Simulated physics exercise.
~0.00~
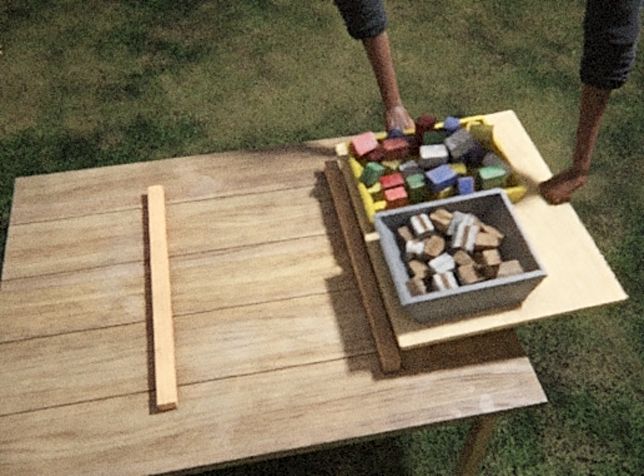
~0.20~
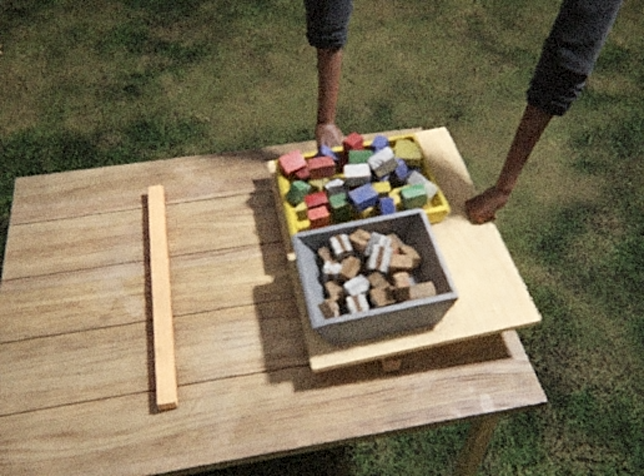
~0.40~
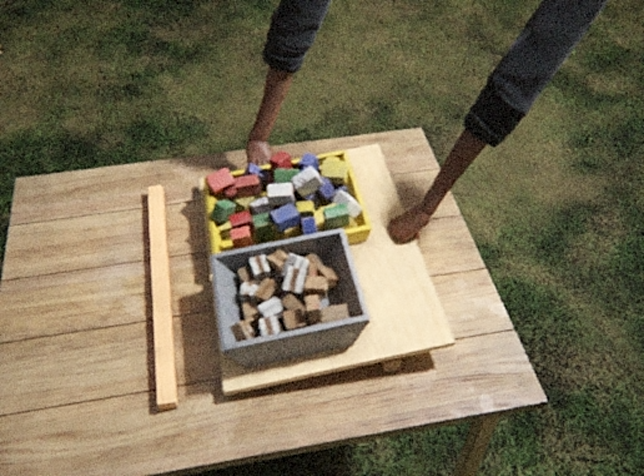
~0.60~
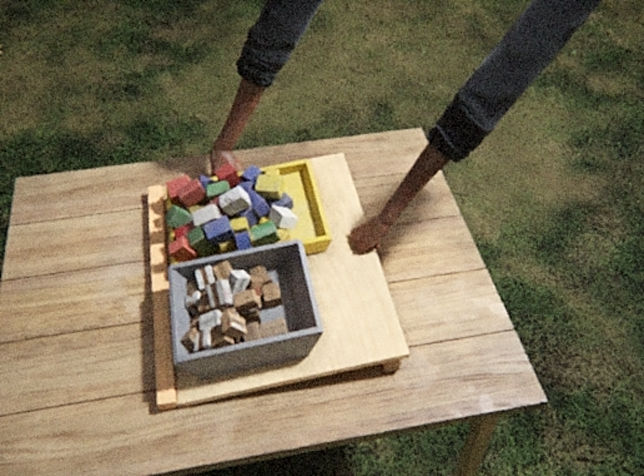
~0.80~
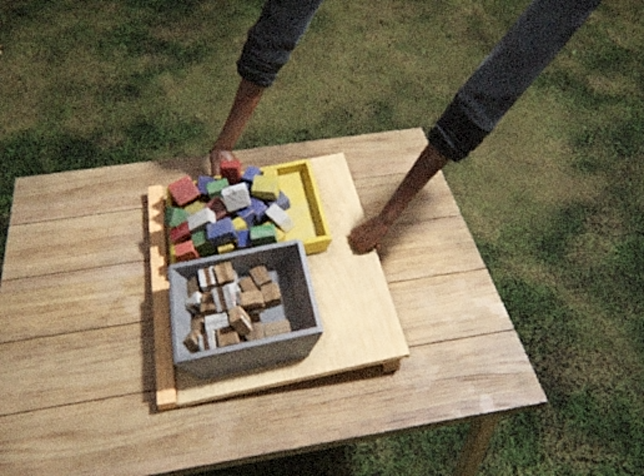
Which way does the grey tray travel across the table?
The grey tray travels to the left, along with the board beneath it, until the board reaches the wooden strip.
